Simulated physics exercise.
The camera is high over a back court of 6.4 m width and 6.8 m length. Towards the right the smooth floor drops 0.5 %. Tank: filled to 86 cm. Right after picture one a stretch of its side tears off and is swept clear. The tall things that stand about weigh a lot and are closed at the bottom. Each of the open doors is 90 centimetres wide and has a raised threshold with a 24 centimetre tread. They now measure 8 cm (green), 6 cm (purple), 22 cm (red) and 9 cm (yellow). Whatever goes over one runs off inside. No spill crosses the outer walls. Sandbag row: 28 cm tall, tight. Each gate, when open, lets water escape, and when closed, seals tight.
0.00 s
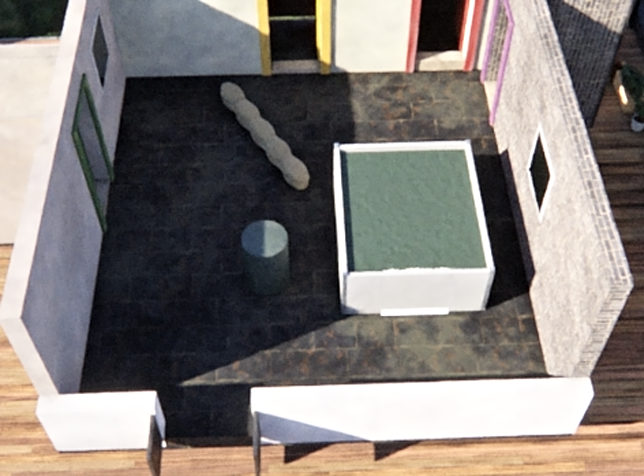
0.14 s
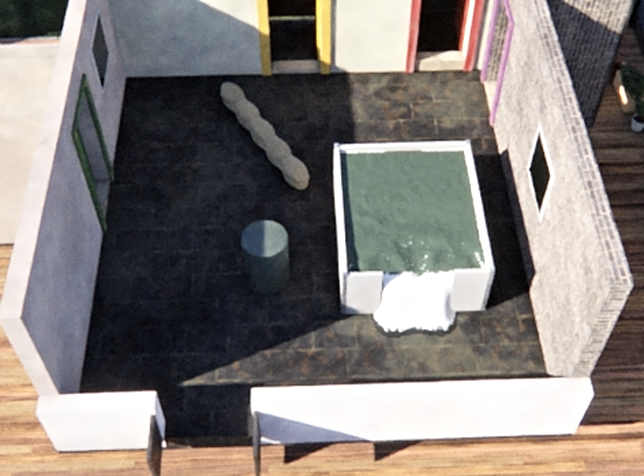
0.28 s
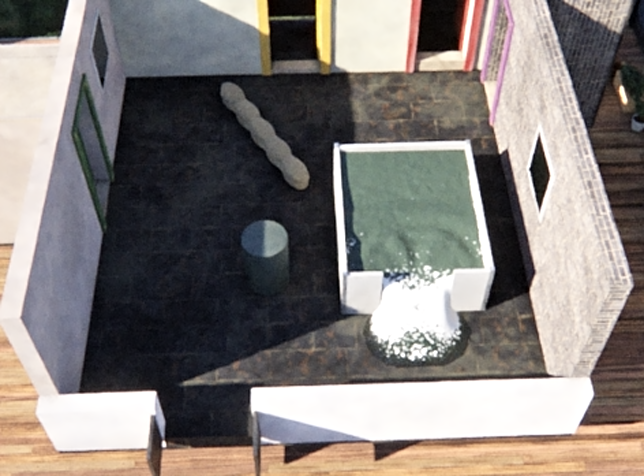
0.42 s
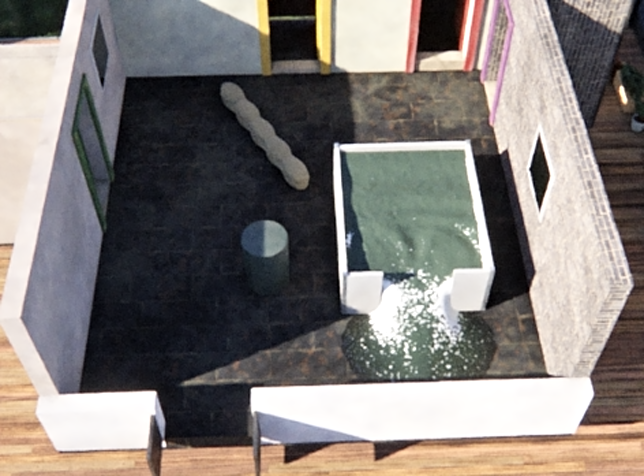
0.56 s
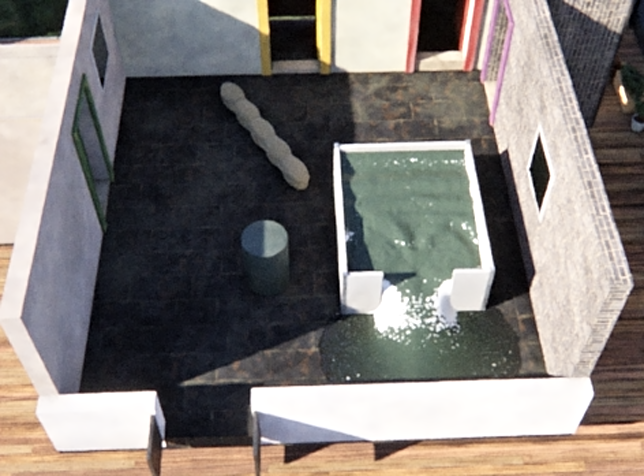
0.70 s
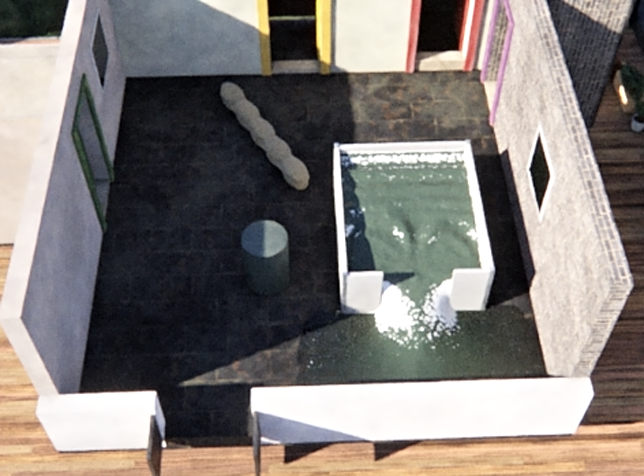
Water burst through the front of a white-walled tank in the courtyard, gushed out in a foaming white rush, and spread across the dark floor toward the low front wall while ripples crossed the tank.
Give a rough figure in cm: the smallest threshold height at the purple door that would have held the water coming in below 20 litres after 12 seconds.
12 cm.
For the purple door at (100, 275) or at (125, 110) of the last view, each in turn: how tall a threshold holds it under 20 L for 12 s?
Minimums: About 9.5 cm and 12.0 cm.
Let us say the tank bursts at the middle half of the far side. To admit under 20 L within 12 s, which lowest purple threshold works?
Then 27 cm.
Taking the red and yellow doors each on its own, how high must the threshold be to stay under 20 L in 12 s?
Some 21 cm for red, some 10.5 cm for yellow.
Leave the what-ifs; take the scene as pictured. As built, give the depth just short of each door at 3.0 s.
Door by door in centimetres - green 0, purple 3, red 0, yellow 0.
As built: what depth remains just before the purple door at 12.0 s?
Depth: Near 10.0 cm.
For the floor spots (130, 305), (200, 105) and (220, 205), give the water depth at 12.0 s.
In order: Around 6, 11 and 9 cm.
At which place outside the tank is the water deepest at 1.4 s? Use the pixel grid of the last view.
(550, 409).
After 1.4 s water covers 15 % of the floor, deepest (70 cm) near (550, 409); it has not reached the purple door.
After 3.0 s water covers 45 % of the floor, deepest (38 cm) near (523, 410); 3 cm at the purple door, 0 litres in over its 6 cm threshold.
After 12.0 s water covers 95 % of the floor, deepest (16 cm) near (470, 88); 10 cm at the purple door, 80 litres in over its 6 cm threshold.
At the purple door as built, the water arrived by 3.0 s and peaked near 11 cm at 6.0 s.
With a threshold of 10 cm, 35 litres would have come in within the 12 s; with 13.5 cm, 13 litres. So under 20 litres takes about 12 cm.
